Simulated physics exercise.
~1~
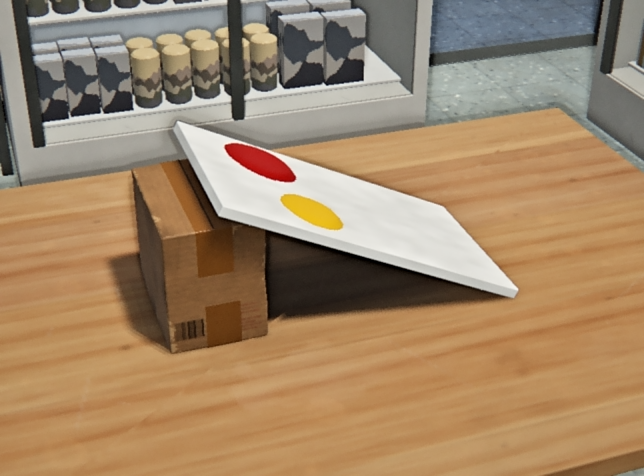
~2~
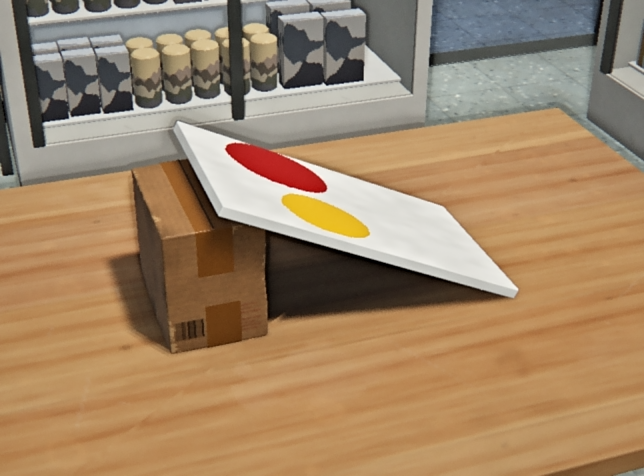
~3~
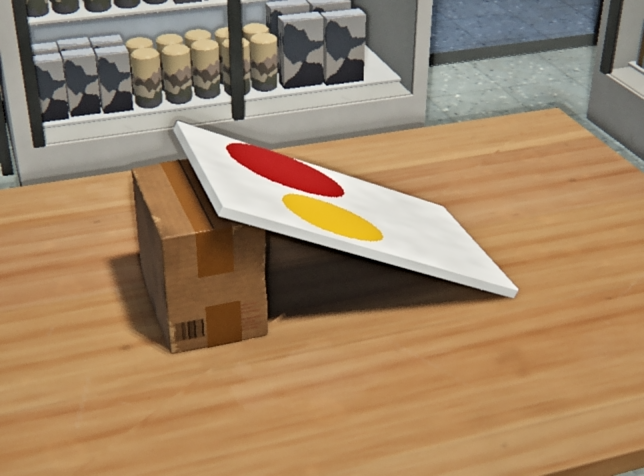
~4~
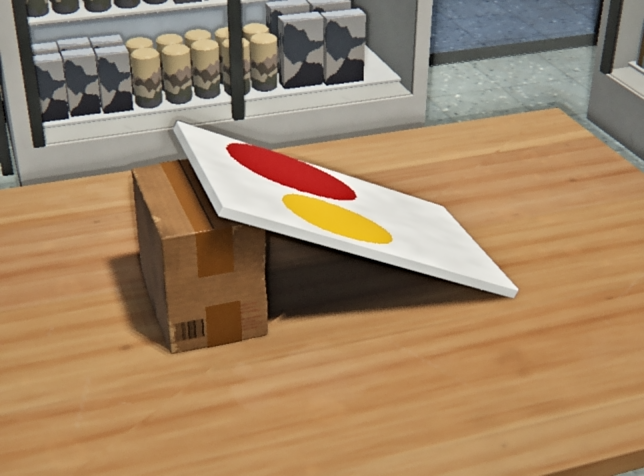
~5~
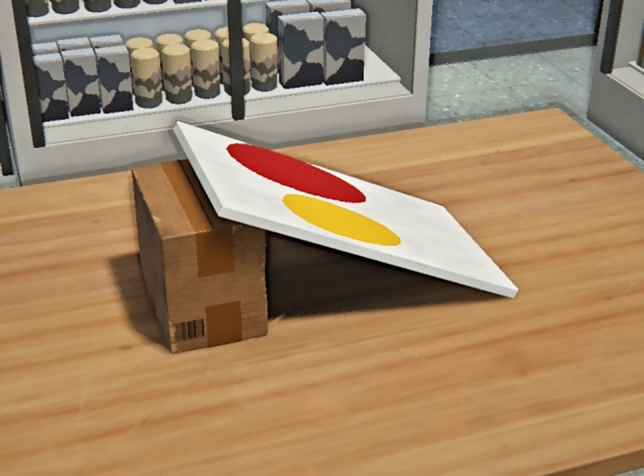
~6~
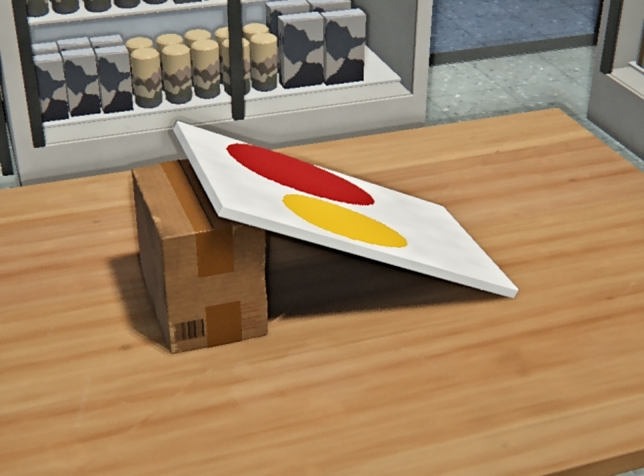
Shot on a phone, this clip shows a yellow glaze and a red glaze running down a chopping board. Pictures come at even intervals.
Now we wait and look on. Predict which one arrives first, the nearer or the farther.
The winner is going to be the one that isn't up forward.
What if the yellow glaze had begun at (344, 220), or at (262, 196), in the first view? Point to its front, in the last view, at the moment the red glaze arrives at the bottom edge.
(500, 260); (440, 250).
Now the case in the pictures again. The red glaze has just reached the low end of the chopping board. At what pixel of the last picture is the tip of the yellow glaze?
At about (474, 258).
Soon after, the yellow glaze is three quarters of the way down; the red glaze is three quarters of the way down.
Later, the yellow glaze is three quarters of the way down; the red glaze is close to the edge.
In the end, the yellow glaze is close to the edge; the red glaze is at the low edge.
